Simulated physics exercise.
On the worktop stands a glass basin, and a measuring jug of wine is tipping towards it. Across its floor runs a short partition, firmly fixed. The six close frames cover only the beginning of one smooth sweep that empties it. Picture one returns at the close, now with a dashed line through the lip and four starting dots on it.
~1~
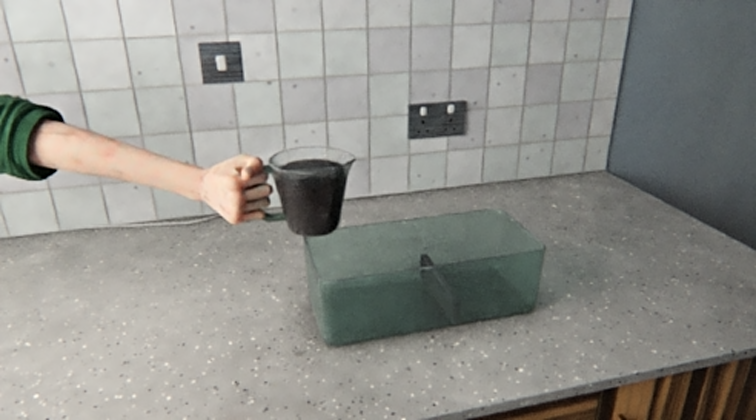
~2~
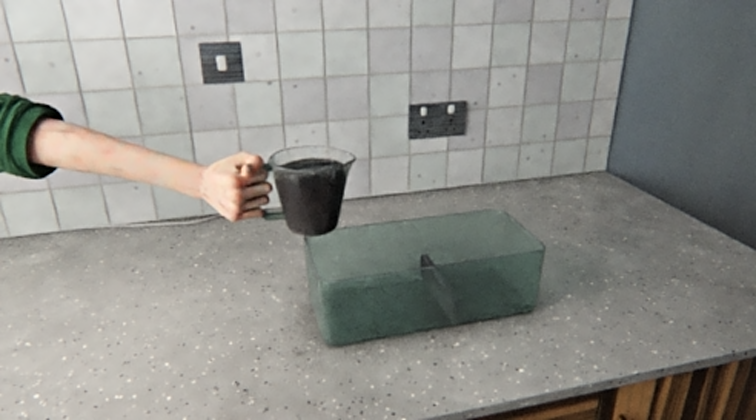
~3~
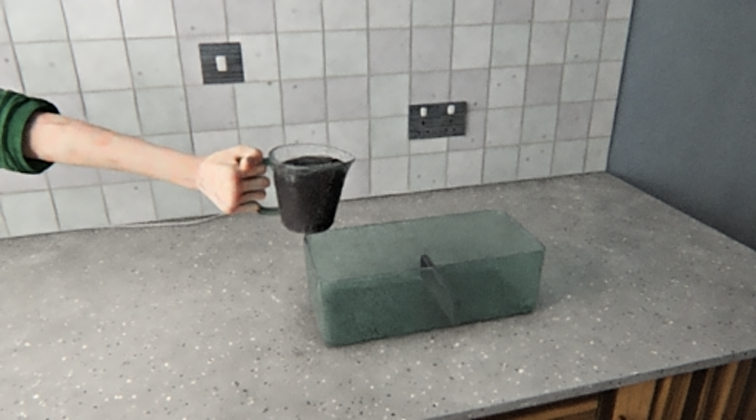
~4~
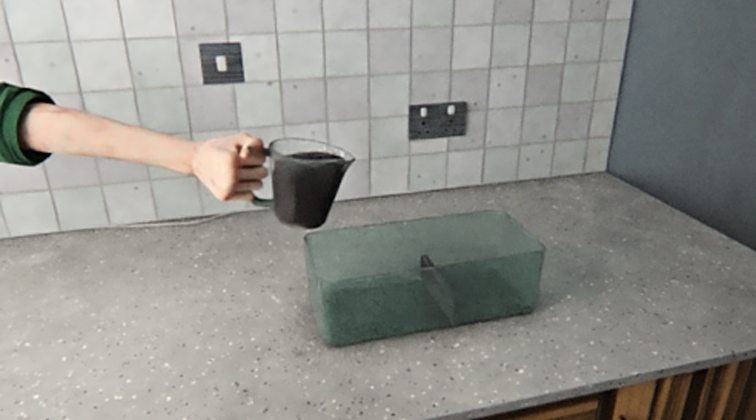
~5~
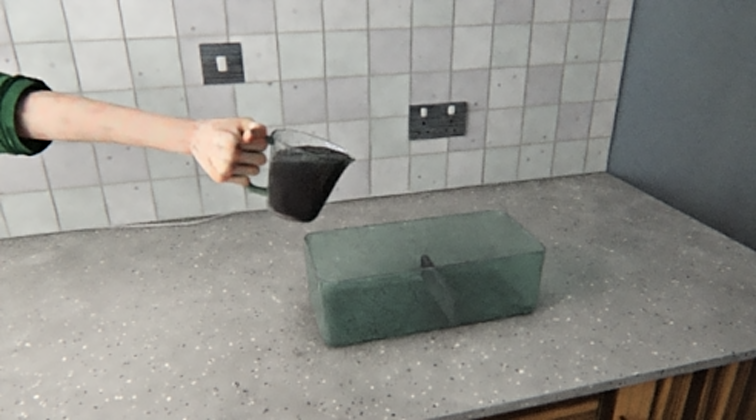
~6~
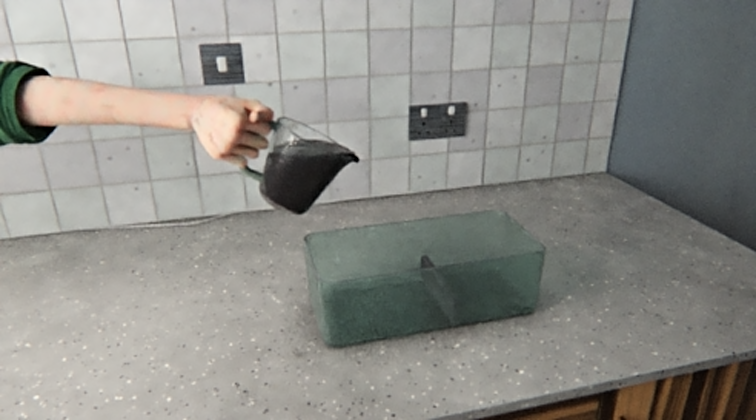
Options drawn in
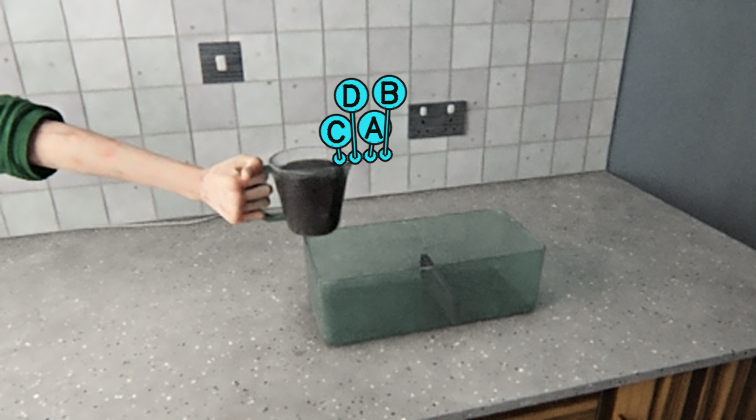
A hand holds a jug of dark liquid above a glass basin and gradually tilts it rightward.
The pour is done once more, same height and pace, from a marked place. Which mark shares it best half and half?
It is A.
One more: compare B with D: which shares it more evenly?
Dot B.
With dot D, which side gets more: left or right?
The left side.
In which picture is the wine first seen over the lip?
Picture 6.
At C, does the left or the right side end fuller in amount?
The left one.
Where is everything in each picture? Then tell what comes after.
Upright, lip at (354, 157); basin from (322, 344) to (533, 307); top of the wall at (439, 275); nothing has left yet.
Upright, lip at (355, 157); nothing has left yet.
Tipped about 5°, lip at (354, 157); nothing has left yet.
Tipped about 12°, lip at (354, 158); nothing has left yet.
Tipped about 20°, lip at (354, 158); nothing has left yet.
Tipped about 30°, lip at (354, 158); wine is over the lip, down to (354, 158).
On the marked copy, A at (370, 155); B at (385, 154); C at (339, 158); D at (355, 157).
If A is chosen, about 58 % ends left of the wall and 40 % right of it.
If B is chosen, about 17 % ends left of the wall and 81 % right of it; 3 % is lost outside.
If C is chosen, about 86 % ends left of the wall and 9 % right of it; 5 % is lost outside.
If D is chosen, about 92 % ends left of the wall and 5 % right of it; 3 % is lost outside.
